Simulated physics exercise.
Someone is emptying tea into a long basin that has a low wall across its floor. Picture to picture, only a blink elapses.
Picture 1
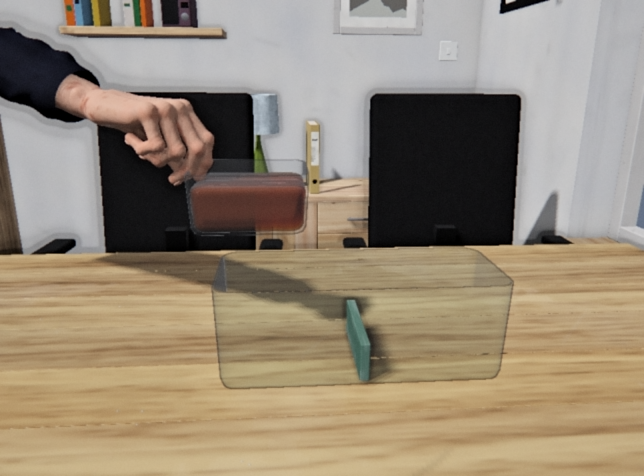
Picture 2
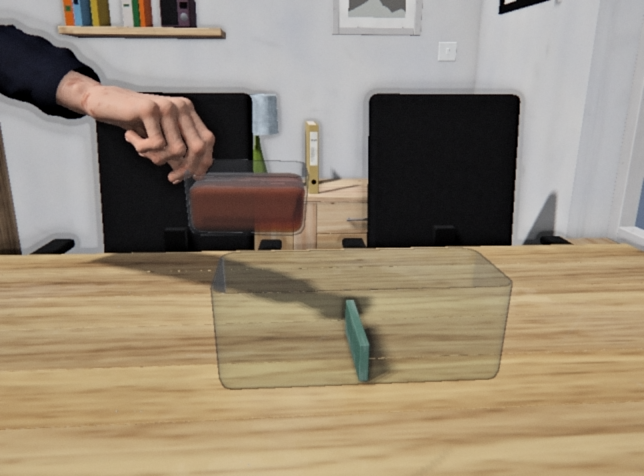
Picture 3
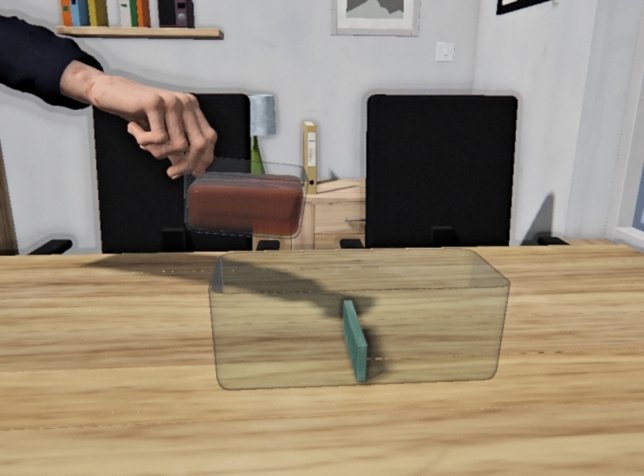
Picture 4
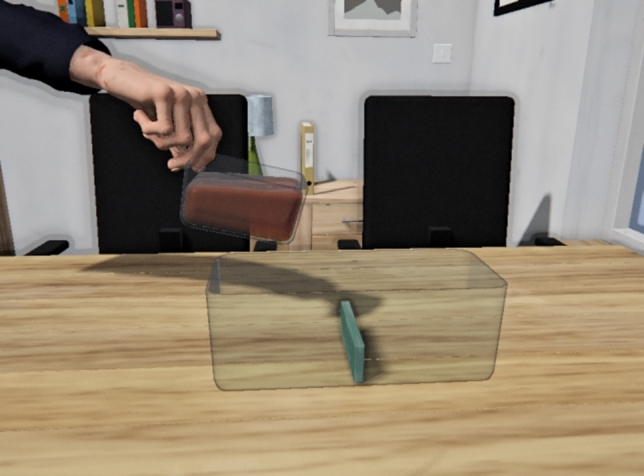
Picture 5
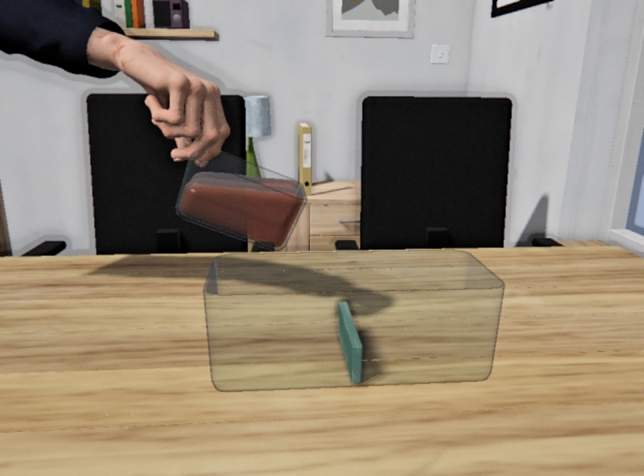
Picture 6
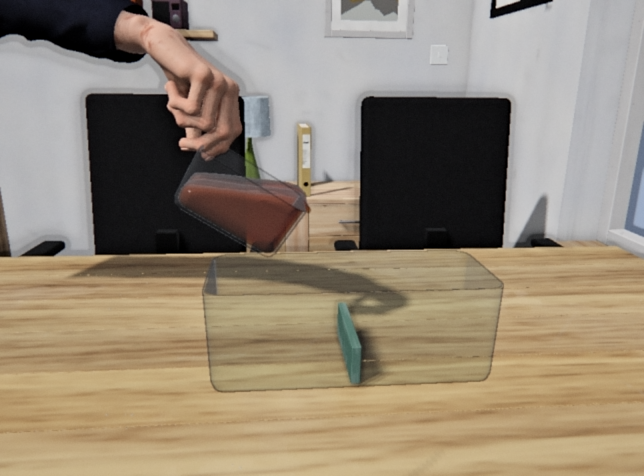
At a wooden table, a hand held a clear container of reddish-brown tea above a long see-through basin with a low green wall inside, then gradually tilted it down to the right.
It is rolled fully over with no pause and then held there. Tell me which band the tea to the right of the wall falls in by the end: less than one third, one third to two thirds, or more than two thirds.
After it calms, what's right of the wall is a small share, below one third.
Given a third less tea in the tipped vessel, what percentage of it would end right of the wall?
It would be somewhere near 0 %.
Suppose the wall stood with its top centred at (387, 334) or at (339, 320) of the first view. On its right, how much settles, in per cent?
25 per cent, then 55 per cent, roughly.
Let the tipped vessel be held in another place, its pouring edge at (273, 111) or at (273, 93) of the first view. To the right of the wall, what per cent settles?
Near 5 per cent for the first start, near 5 per cent for the second.
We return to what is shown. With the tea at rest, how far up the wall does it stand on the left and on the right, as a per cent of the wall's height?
I'd say close to 40 per cent on the left side and 10 on the right.
A moment on, the tilt is 93° and 20 per cent is still to pour, 37 is left of the wall and 15 right of it.
Next, the tilt is 103° and 4 per cent is still to pour, 70 is left of the wall and 22 right of it.
Then the tilt is 103° and 0 per cent is still to pour, 72 is left of the wall and 23 right of it.
Later the tilt is 103° and 0 per cent is still to pour, 73 is left of the wall and 23 right of it.
Finally, 73 per cent lies left of the wall, 23 right of it and 4 outside.
